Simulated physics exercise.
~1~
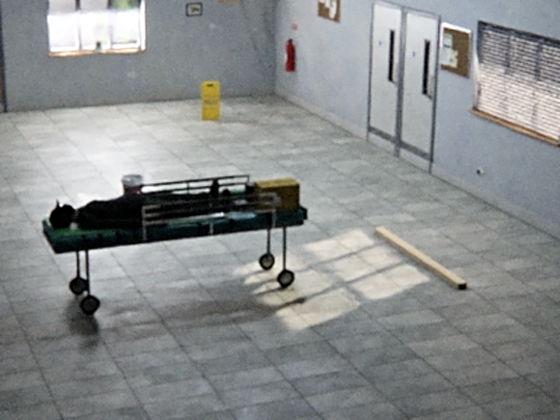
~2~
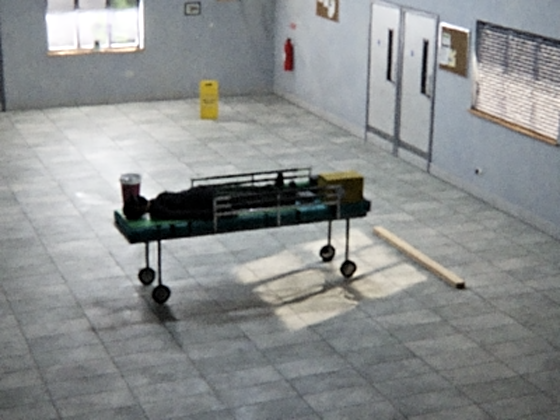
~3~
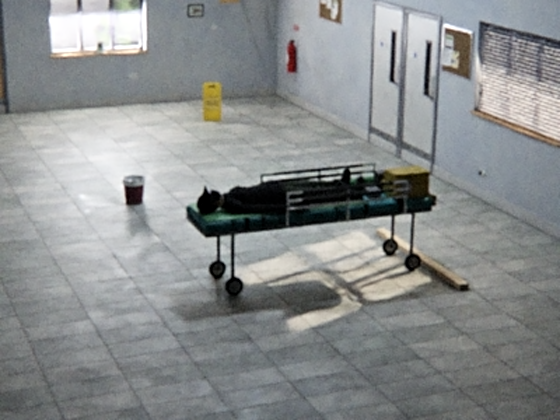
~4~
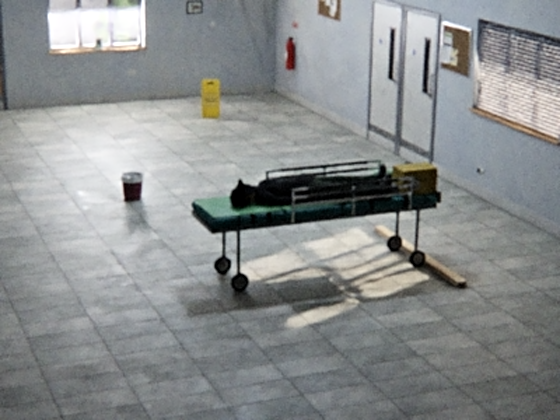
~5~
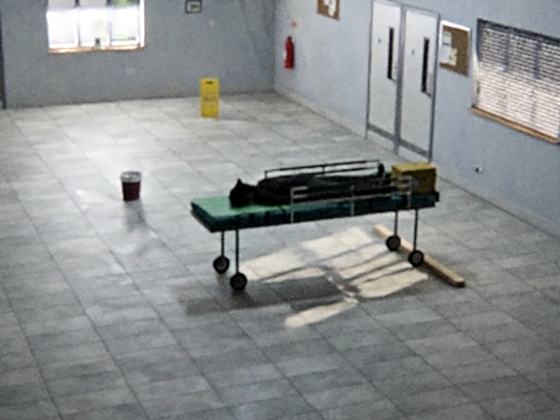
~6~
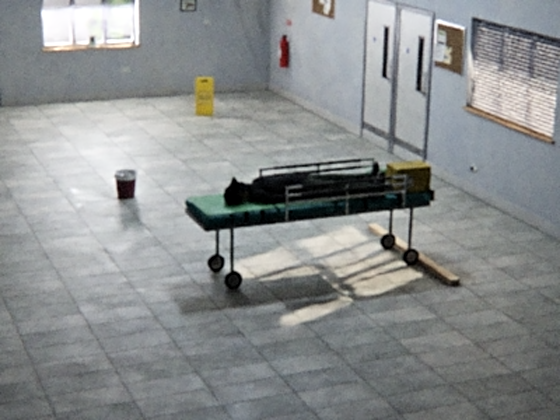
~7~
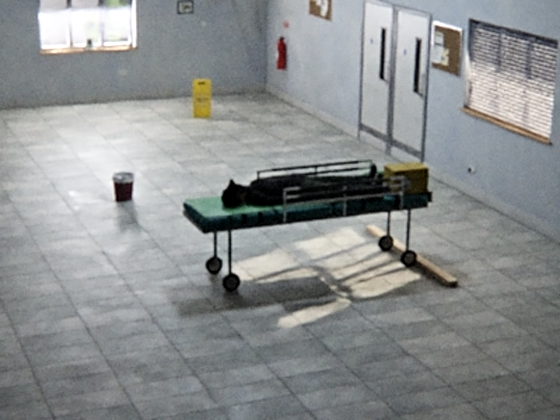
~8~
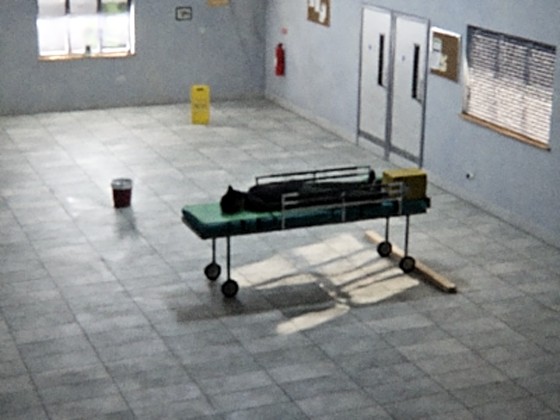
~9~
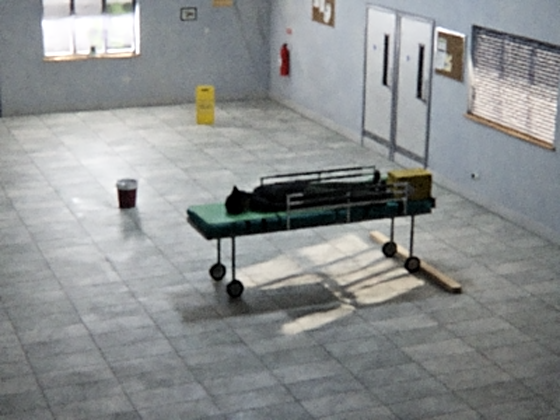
A bare, grey-tiled hall with pale blue walls is seen from above, with double doors and a shuttered window on the right and a yellow floor sign at the back. A limp, dark figure lies on a green wheeled trolley with low side rails, a yellow bag at the right end and dark items beside the figure. The trolley rolls right, passing a dark red bucket, toward a pale beam on the floor. It halts at the beam, and the figure slides a little farther right, baring green surface at the left end. The figure then lies still, with the yellow bag still aboard.
